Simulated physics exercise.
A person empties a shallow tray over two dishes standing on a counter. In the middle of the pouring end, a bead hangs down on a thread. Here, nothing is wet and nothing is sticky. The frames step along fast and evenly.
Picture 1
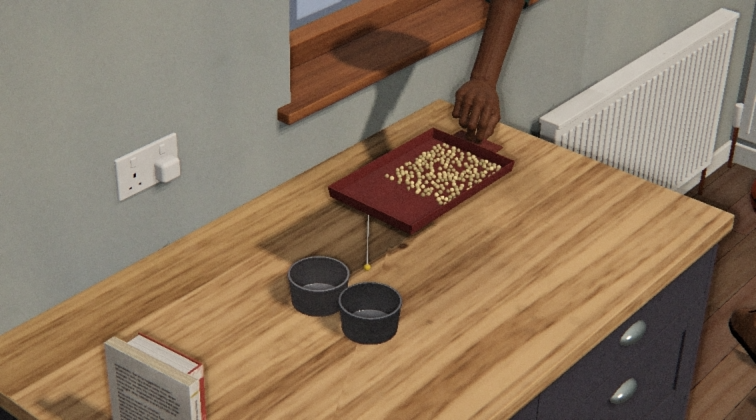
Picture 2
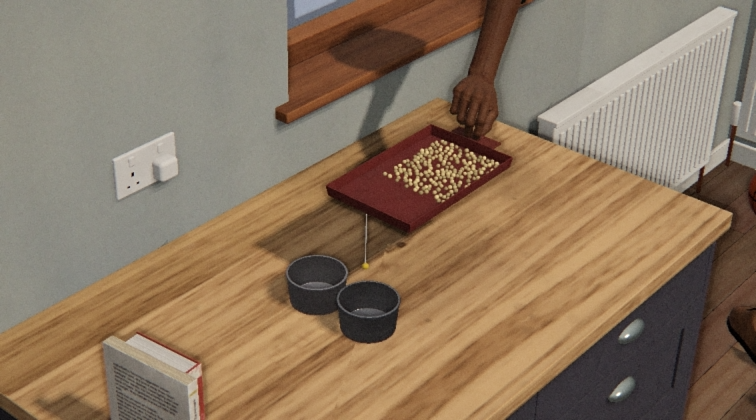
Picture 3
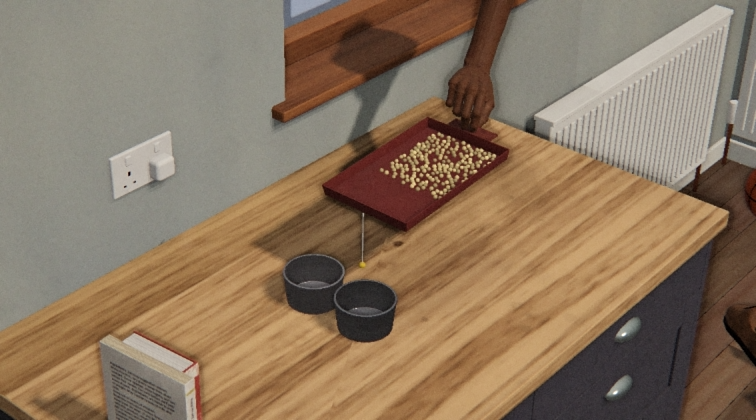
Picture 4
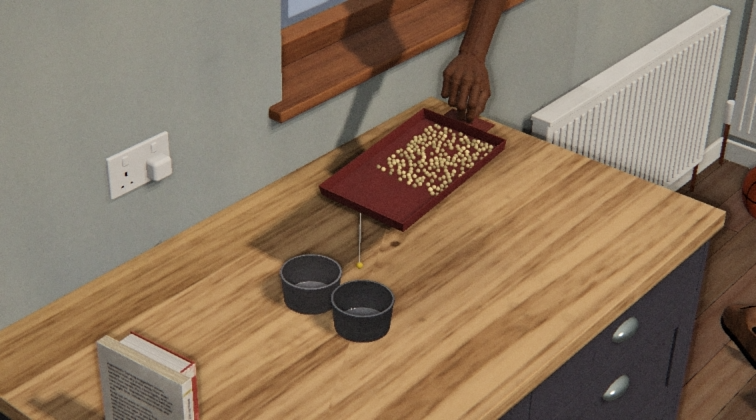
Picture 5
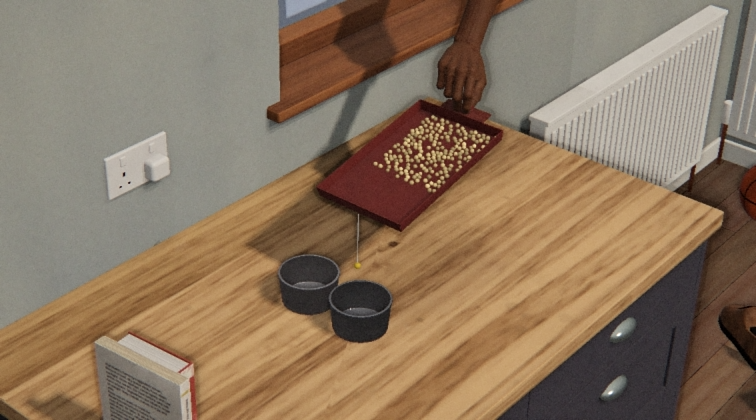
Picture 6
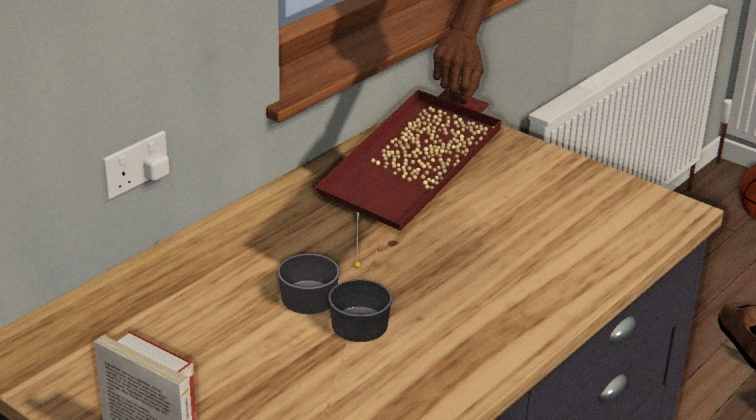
A hand steadily raises the back of a red tray of soya beans above a counter.
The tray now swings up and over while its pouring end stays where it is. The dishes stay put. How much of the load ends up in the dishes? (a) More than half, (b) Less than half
More than half.
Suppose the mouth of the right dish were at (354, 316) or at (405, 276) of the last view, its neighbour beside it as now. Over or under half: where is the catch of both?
A minority, then a minority.
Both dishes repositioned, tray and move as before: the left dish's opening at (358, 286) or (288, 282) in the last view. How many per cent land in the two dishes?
40, then 30 %.
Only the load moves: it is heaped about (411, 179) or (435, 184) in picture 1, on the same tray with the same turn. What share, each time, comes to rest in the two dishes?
First case: Some 80 %; second case: Some 90 %.
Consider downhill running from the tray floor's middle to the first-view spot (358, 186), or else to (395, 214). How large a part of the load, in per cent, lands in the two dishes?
In order: About 10, then 70 percent.
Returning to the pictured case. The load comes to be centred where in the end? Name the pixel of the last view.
(322, 305).
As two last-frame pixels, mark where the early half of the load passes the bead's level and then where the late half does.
Roughly at (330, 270) first, and then at (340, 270).
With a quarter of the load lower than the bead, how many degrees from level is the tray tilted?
105°.
Just after the last frame, tray tipped steeply; the larger part on the tray; just a few in the right dish; just a few in the left dish; just a few outside both; about a tenth in the air.
A moment on, tray tipped right over; the larger part on the tray; about a tenth in the right dish; about a tenth in the left dish; about a tenth outside both; just a few in the air.
Further on, tray tipped past a quarter turn; roughly a third in the right dish; roughly half in the left dish; about a tenth outside both.
When it is over, tray tipped past a quarter turn; roughly a third in the right dish; roughly half in the left dish; about a tenth outside both.
